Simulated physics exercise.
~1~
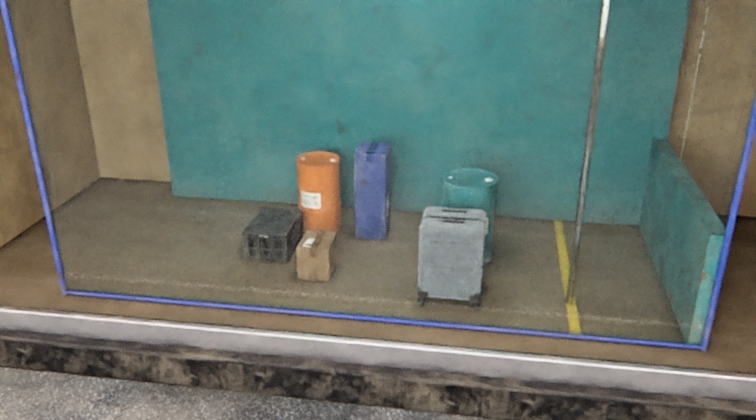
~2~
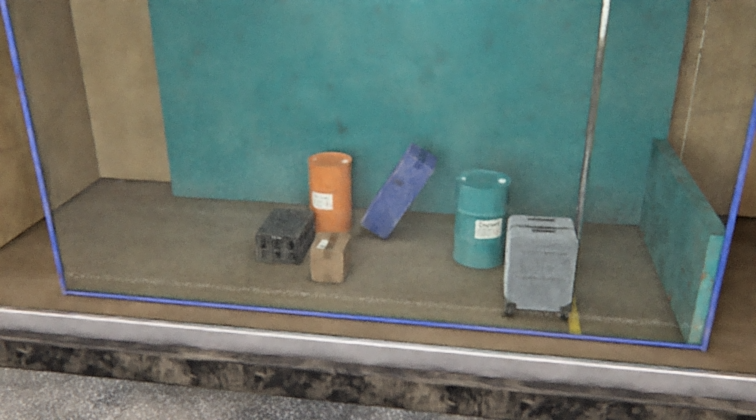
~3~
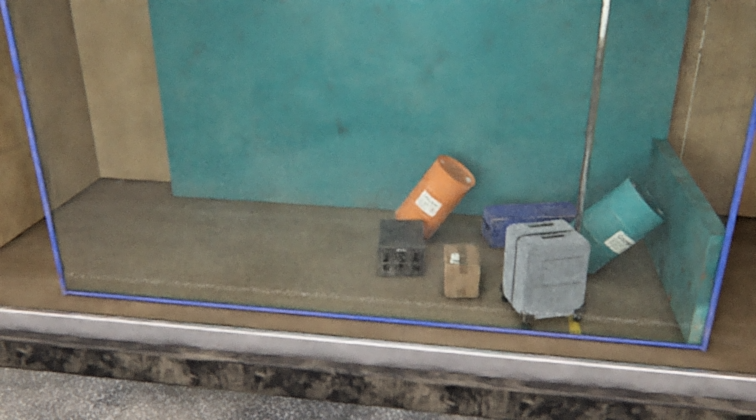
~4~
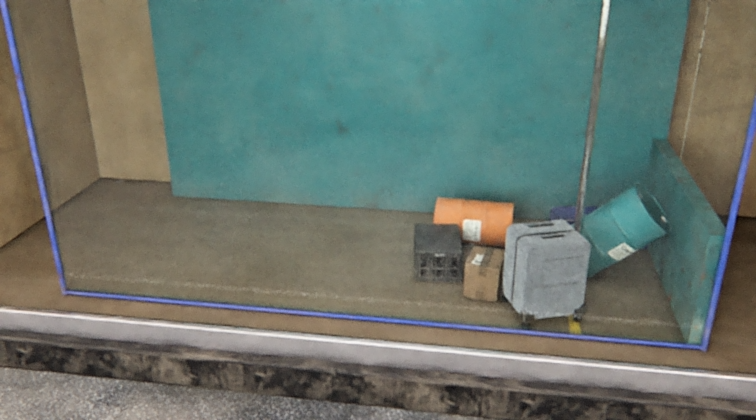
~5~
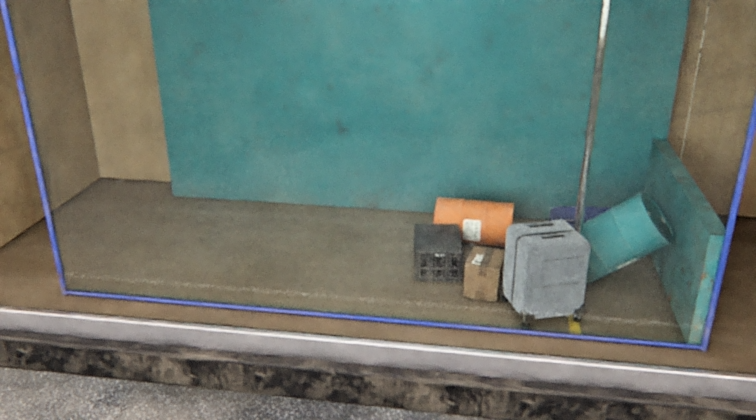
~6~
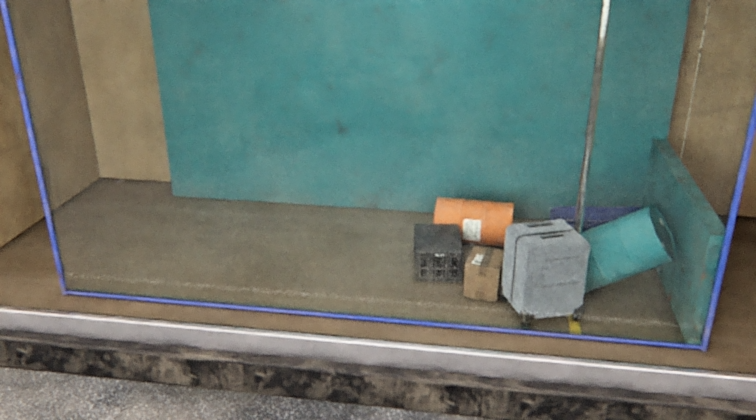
At first, an orange drum, a blue tall box, a teal drum, a grey wheeled case, a black crate and a brown carton stand in an open bay, left of a yellow line. The goods begin sliding right, and the blue box tips over. It falls onto its side as the teal drum leans toward the low wall at the right and the orange drum tilts. The orange drum then topples, while the crate and carton slide up near the case. Finally, the blue box and the sloping teal drum rest past the line, the others short of it.
